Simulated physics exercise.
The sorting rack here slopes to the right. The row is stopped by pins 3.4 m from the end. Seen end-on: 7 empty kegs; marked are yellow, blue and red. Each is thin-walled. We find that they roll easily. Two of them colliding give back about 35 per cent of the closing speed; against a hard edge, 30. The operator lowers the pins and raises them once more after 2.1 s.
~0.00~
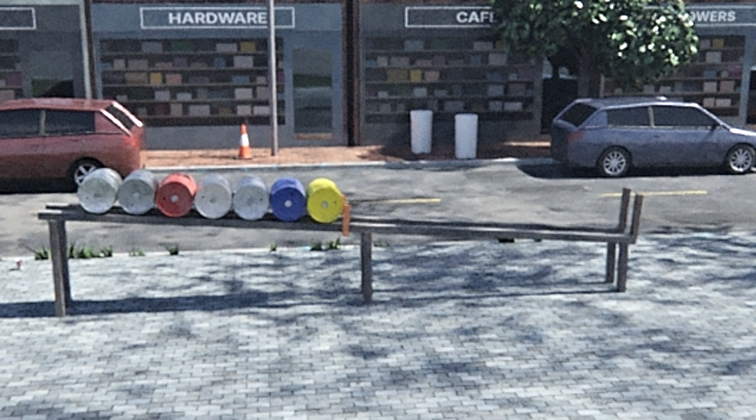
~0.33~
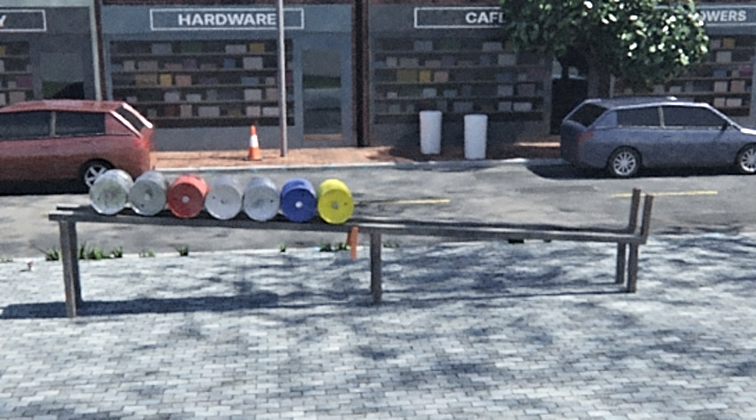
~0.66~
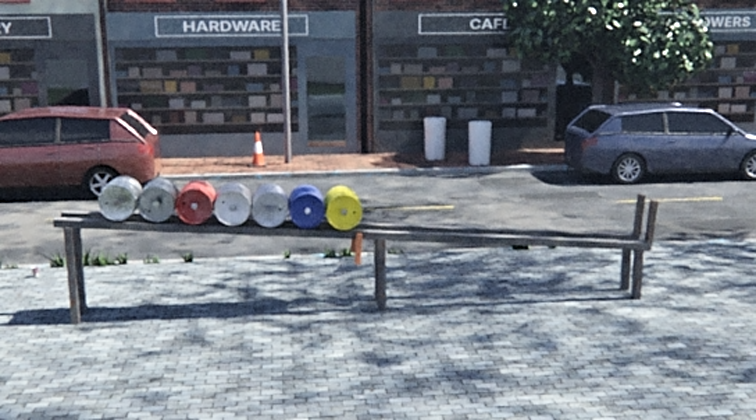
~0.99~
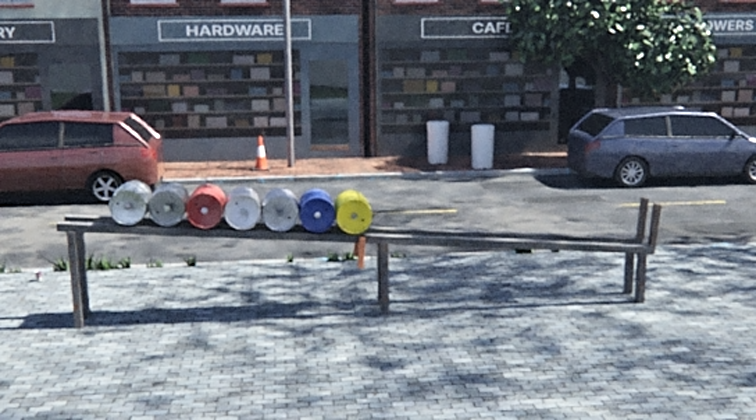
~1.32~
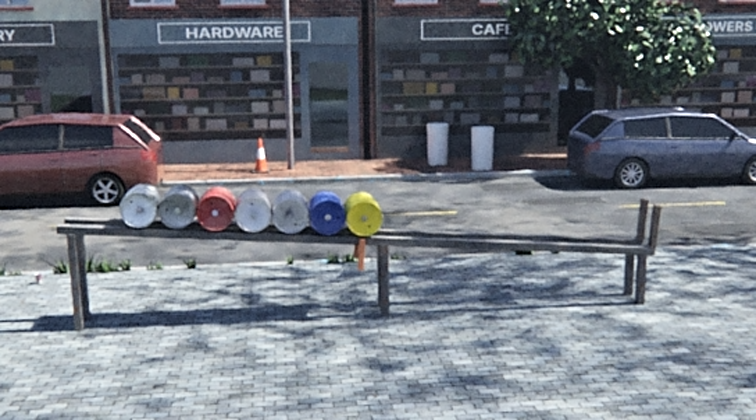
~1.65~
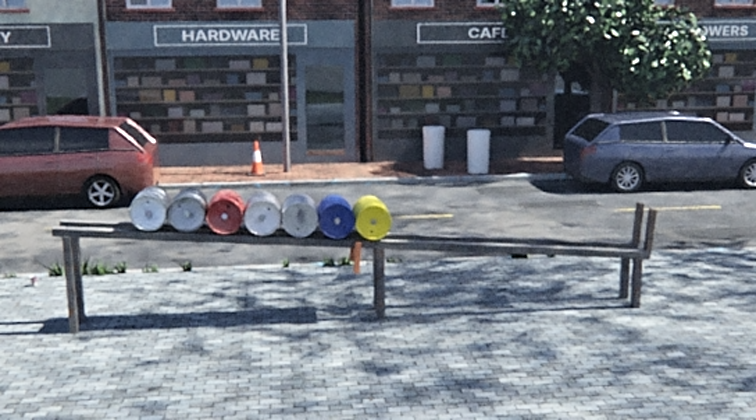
Seven kegs, the rightmost yellow with blue beside it, a red one third from the left and the others pale grey, sit in a row on a long wooden rack sloping gently right. The slightly raised view faces paving, a road with red and blue-grey parked cars, and shops behind. An orange piece beside the yellow keg drops, and the row rolls slowly right together as the camera wavers slightly.
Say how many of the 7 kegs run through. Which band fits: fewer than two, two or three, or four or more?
I would say two or three.
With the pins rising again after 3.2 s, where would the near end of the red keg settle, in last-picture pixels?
I'd put it somewhere around (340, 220).
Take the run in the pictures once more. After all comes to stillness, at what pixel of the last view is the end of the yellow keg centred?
It comes to rest around (633, 233).
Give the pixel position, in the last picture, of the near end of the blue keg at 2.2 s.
(367, 217), more or less.
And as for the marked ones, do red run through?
As it turns out, red stays put.
By 2.0 s, yellow is on the rails, 35 cm below the pins, rolling right; blue is on the rails, 5 cm above the pins, rolling right; red is on the rails, 125 cm above the pins, rolling right; 1 below the pins.
By 2.2 s, yellow is on the rails, 45 cm below the pins, rolling right; blue is on the rails, 5 cm below the pins, rolling right; red is on the rails, 115 cm above the pins, rolling right; 2 below the pins.
Finally (6.0 s), yellow is on the rails, 310 cm below the pins; blue is on the rails, 270 cm below the pins; red is on the rails, 105 cm above the pins; 2 below the pins.
